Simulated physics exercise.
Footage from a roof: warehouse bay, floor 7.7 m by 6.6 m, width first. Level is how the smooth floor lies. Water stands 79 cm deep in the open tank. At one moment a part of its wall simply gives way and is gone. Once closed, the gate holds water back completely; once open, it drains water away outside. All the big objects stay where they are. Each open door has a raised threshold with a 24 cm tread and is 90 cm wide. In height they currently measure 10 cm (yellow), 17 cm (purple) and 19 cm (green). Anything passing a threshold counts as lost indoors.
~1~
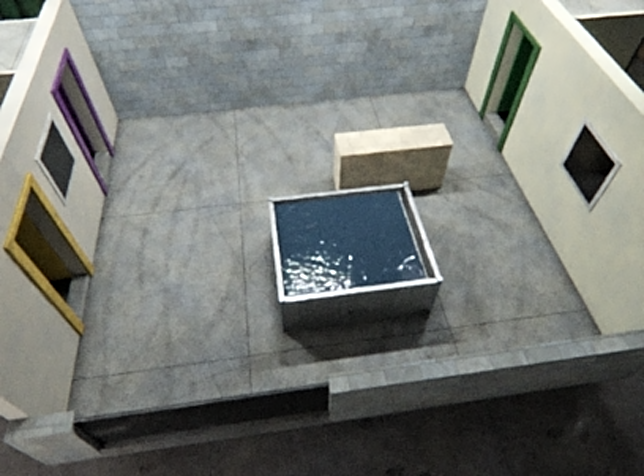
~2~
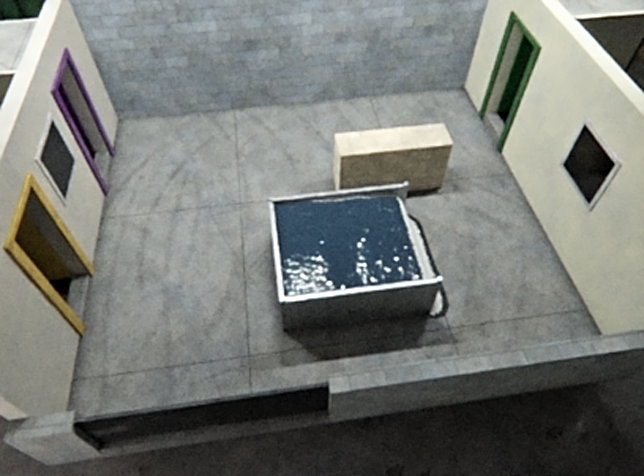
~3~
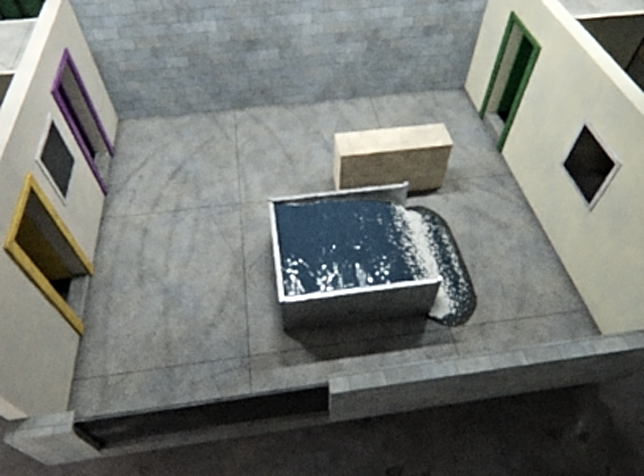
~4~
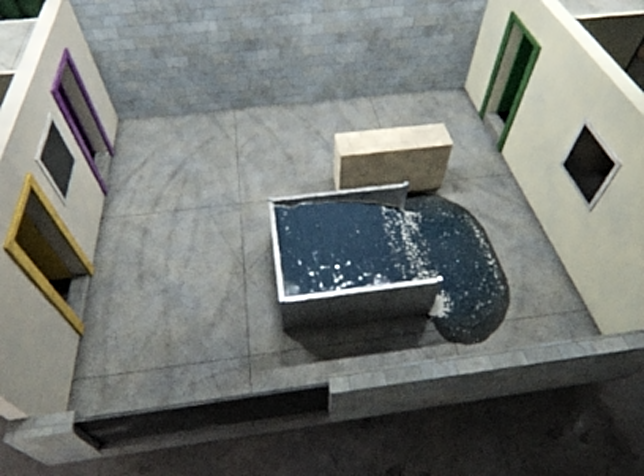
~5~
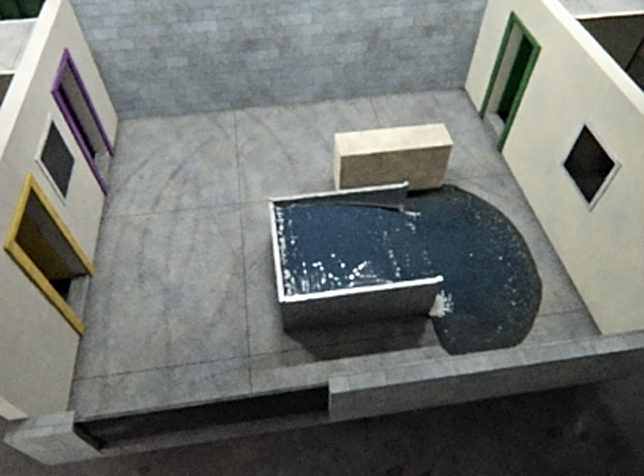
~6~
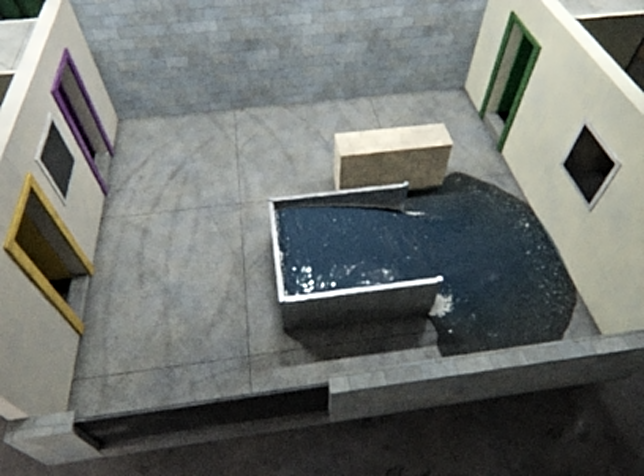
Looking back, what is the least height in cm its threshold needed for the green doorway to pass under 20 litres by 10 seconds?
Some 9.5 cm would have done it.
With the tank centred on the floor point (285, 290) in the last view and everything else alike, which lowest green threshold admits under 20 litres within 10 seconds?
8.5 cm, give or take.
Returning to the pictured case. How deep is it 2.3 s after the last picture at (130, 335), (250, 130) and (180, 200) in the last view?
Going through the spots in order gives 0, 0 and 0 centimetres.
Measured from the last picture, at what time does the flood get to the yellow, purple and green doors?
Yellow 4.5 s, purple 5.0 s, green 0.7 s.
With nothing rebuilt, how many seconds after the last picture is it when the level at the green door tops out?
At about 1.8 s.
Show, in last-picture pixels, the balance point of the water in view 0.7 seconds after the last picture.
The water's centre is at about (416, 262).
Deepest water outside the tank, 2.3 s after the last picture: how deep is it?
34 cm.
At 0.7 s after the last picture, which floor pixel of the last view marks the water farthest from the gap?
Look about (490, 143) in the last picture.
Then, 0.7 s after the last picture water covers 20 % of the floor, deepest (46 cm) near (547, 248); it has not reached the green door.
Then, 2.3 s after the last picture water covers 35 % of the floor, deepest (34 cm) near (606, 356); 13 cm at the green door, 0 litres in over its 19 cm threshold.
Then, 9.3 s after the last picture water covers 100 % of the floor, deepest (16 cm) near (118, 122); 7 cm at the green door, 0 litres in over its 19 cm threshold.
At the green door as built, the water peaked near 15 cm, 1.7 s after the last picture.
With a threshold of 8.5 cm, 29 litres would have come in within the 10 s; with 12 cm, 6 litres. So under 20 litres takes about 9.5 cm.
